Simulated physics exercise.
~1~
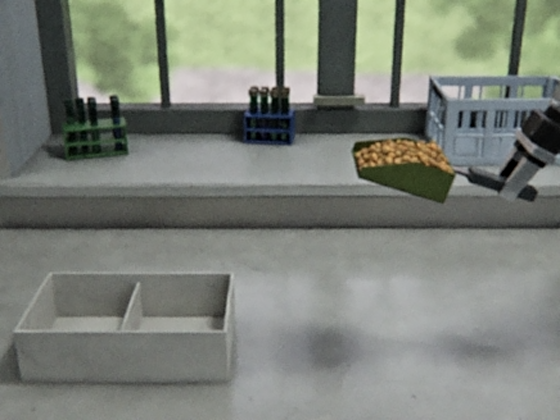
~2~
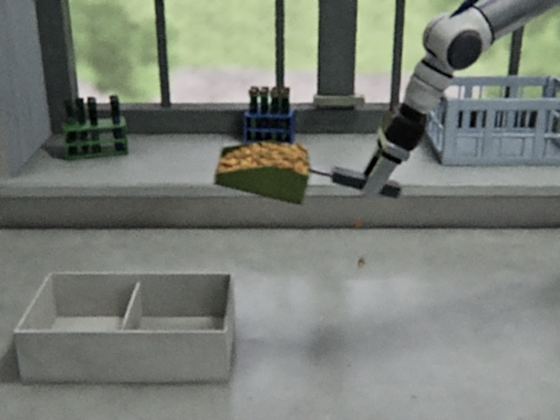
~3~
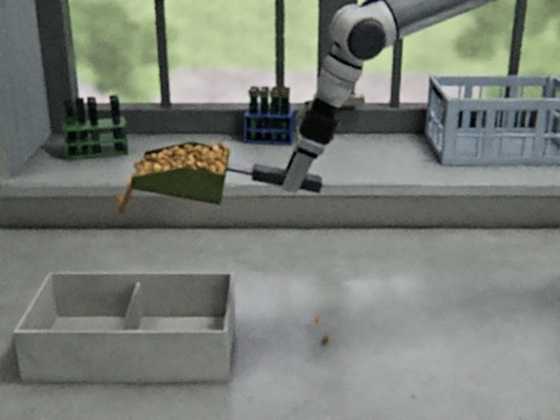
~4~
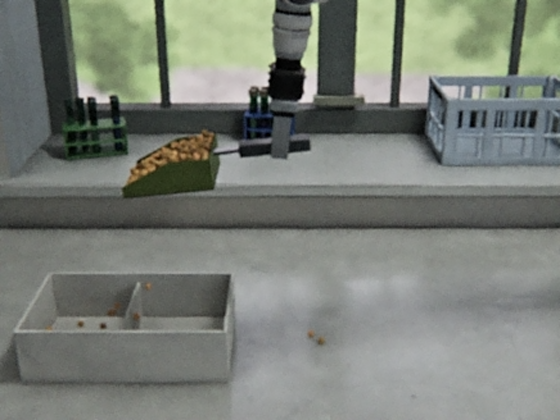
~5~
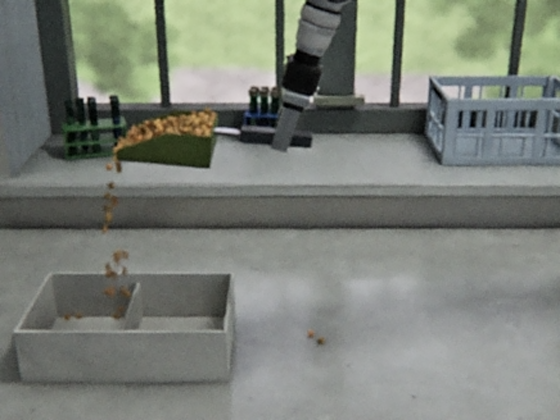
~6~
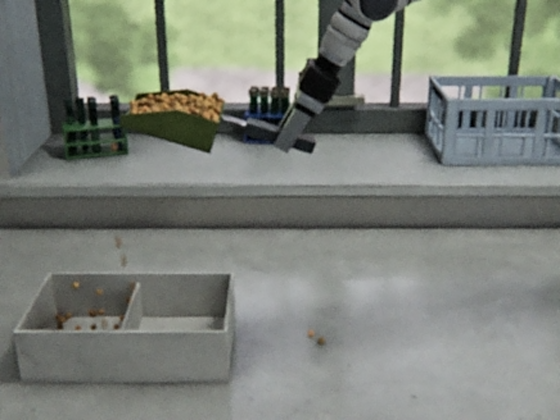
A robot arm carries a green scoop left, spilling some chickpeas into a divided box.
